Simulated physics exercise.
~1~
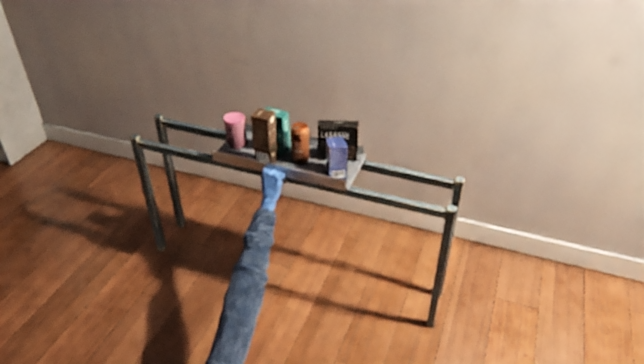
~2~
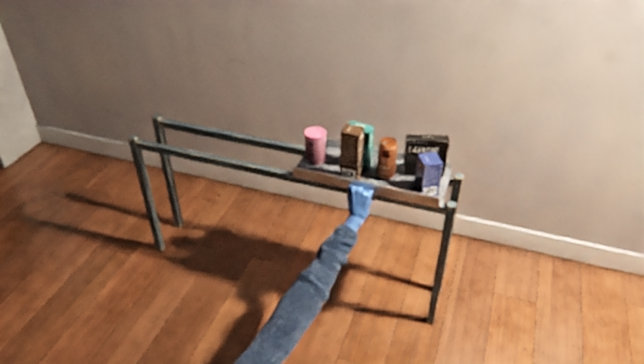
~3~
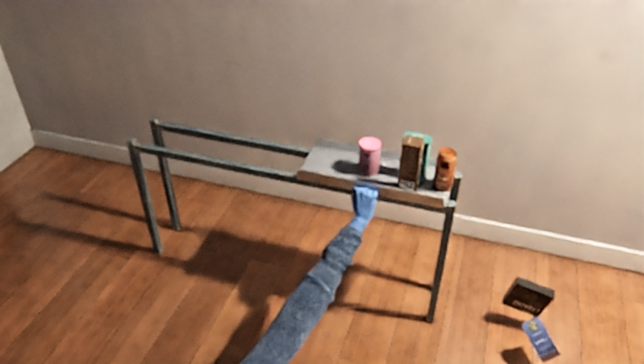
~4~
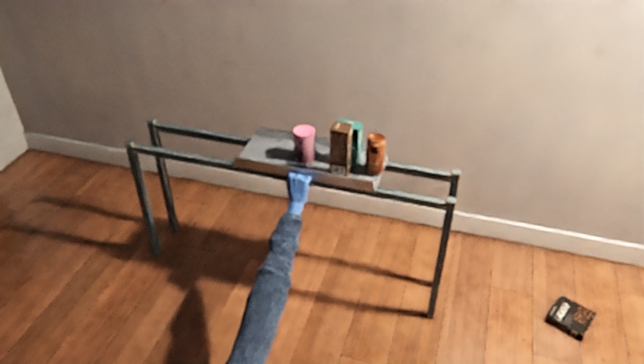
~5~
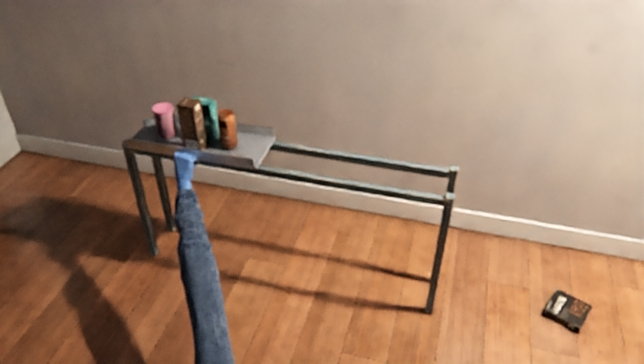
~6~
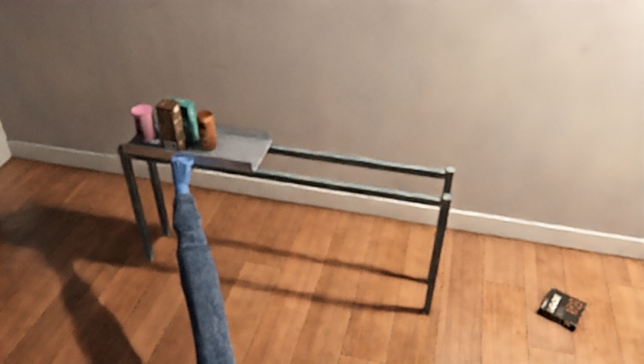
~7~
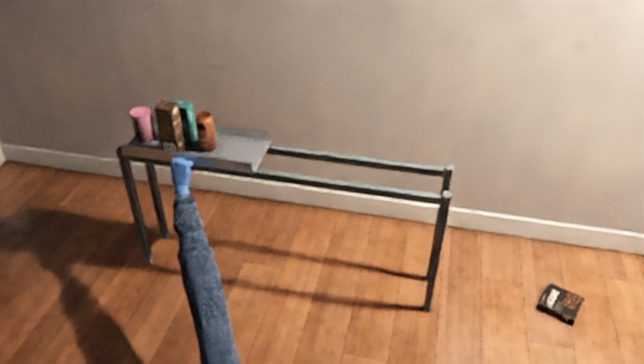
Gloved hand sliding a loaded tray right along a rack, black packet and blue carton falling off, then left, four items staying upright.
